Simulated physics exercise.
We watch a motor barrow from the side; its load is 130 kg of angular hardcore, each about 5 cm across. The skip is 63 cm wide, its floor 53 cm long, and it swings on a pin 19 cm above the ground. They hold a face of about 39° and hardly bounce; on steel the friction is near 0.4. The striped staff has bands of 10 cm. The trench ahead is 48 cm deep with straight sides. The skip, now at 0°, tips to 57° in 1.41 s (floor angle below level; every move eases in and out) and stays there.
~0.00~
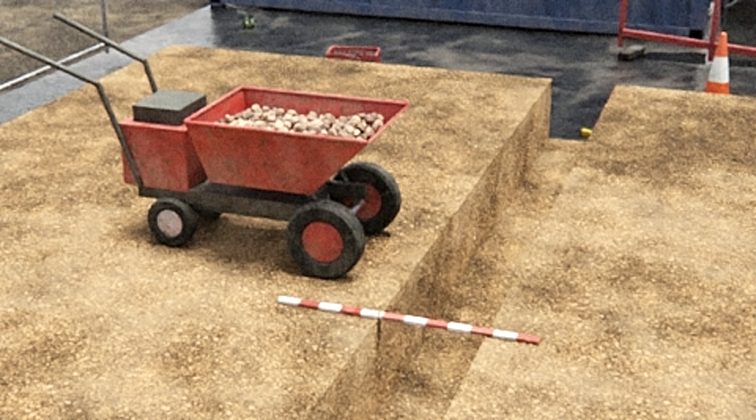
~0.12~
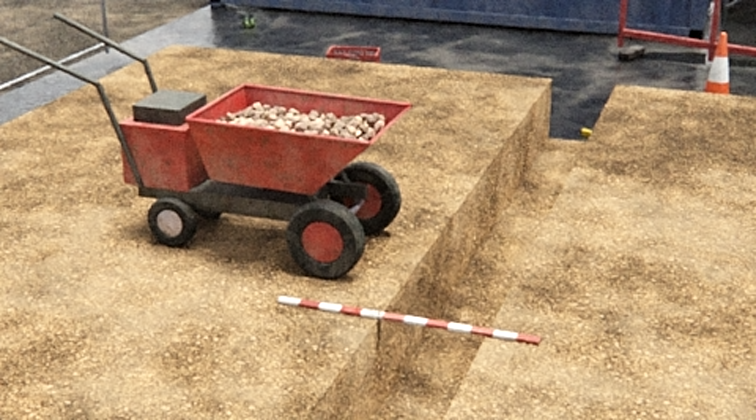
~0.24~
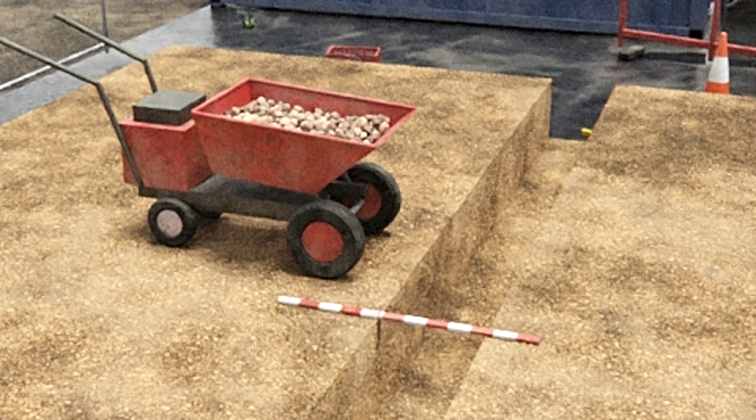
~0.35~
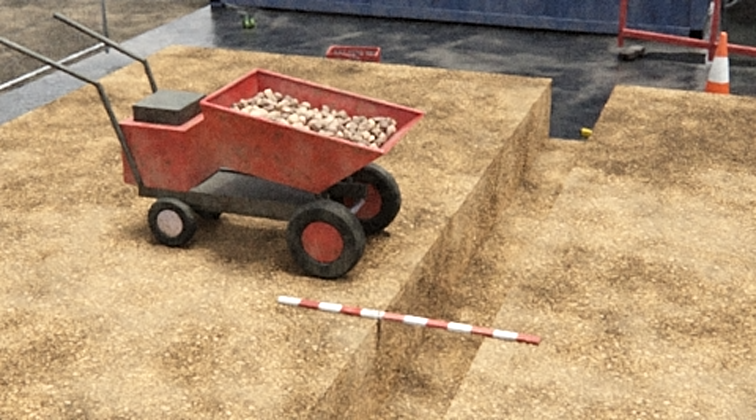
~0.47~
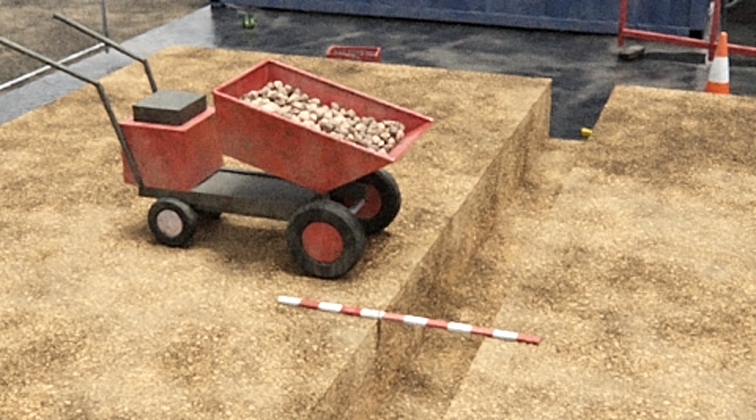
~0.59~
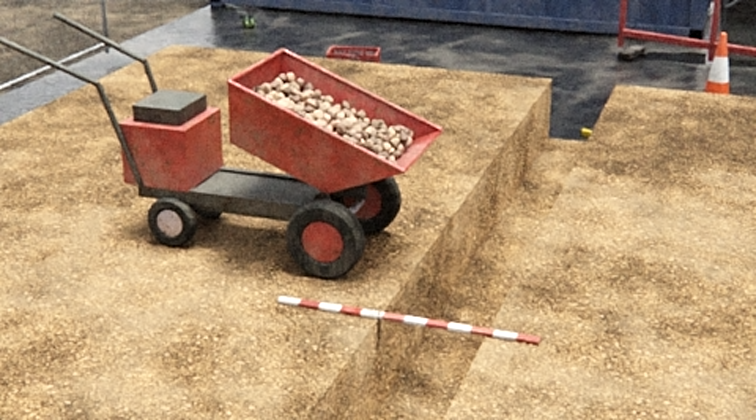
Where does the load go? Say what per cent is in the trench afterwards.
Roughly 40 per cent ends in the trench.
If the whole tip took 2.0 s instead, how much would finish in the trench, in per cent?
It would be near 40 per cent.
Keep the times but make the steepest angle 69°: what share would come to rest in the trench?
In that case some 95 per cent.
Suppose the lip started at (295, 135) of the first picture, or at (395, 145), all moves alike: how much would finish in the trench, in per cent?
About 20 and 35 per cent.
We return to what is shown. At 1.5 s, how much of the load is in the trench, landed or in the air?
About 0 per cent by then.
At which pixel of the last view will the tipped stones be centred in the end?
Their middle is at about (481, 353).
After 1.1 s the floor is at 48°; 100 % in the skip; the foremost stones are at (428, 195).
After 1.5 s the floor is at 57°; 98 % in the skip, 2 % in the trench; the foremost stones are at (477, 264).
After 1.9 s the floor is at 57°; 87 % in the skip, 13 % in the trench; the foremost stones are at (502, 356).
After 3.8 s the floor is at 57°; 60 % in the skip, 40 % in the trench; the foremost stones are at (509, 348).
